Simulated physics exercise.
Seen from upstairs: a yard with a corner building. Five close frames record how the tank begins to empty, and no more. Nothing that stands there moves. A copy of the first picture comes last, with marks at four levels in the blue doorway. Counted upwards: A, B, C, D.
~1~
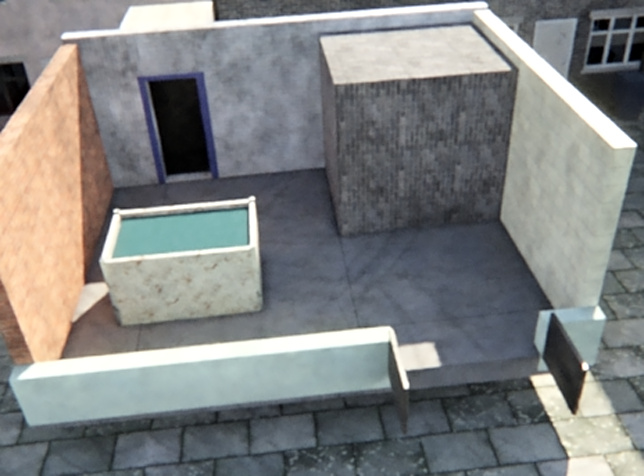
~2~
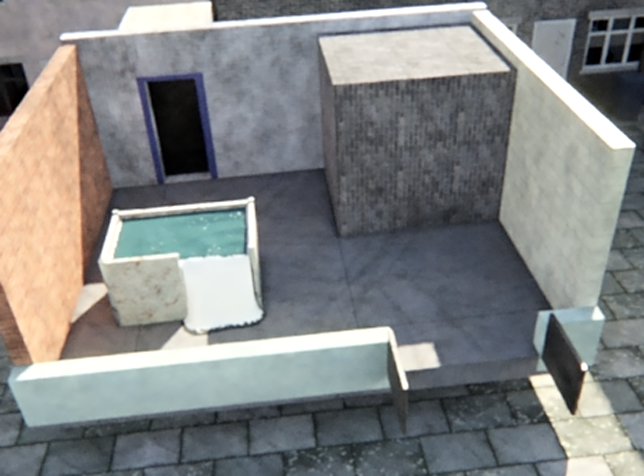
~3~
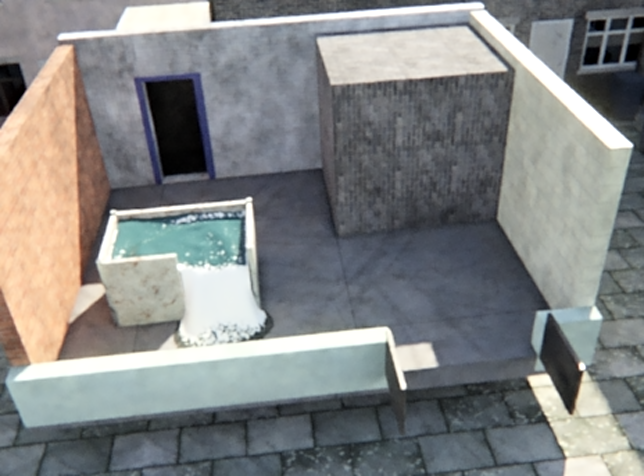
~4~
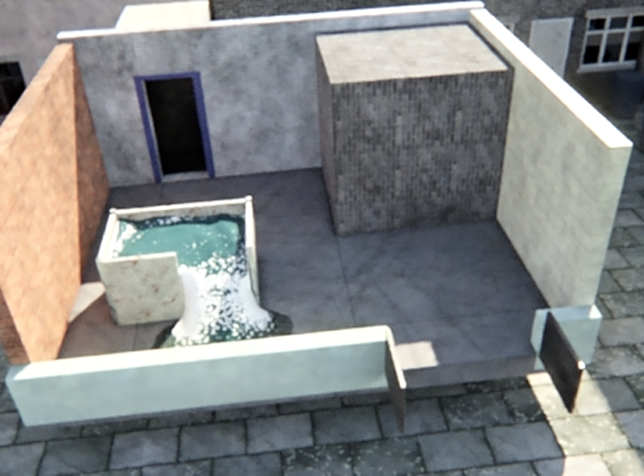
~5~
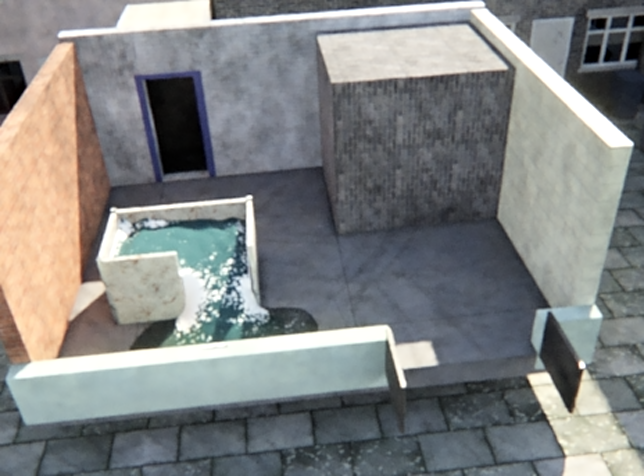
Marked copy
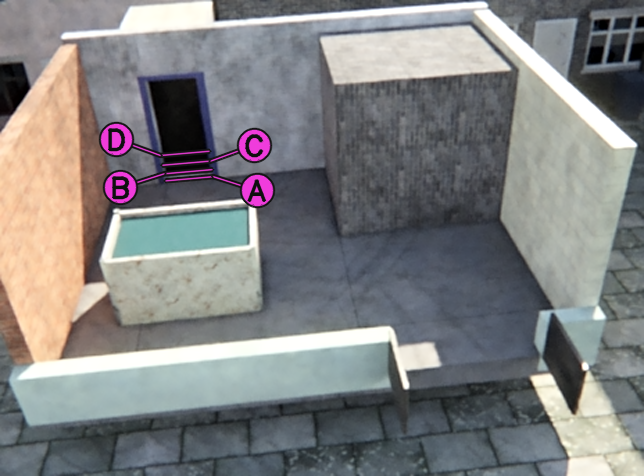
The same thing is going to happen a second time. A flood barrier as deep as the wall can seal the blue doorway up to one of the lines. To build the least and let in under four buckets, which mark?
Mark B.
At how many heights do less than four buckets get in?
Three of the four.
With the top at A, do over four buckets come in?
Yes, that goes wrong.
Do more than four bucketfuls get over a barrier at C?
No.
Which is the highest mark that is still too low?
It is A.
In magenta, A at (189, 178); B at (188, 171); C at (186, 163); D at (184, 153); from the bottom up A, B, C, D.
If A is chosen, about 8 bucketfuls get in.
If B is chosen, nothing gets over.
If C is chosen, nothing gets over.
If D is chosen, nothing gets over.
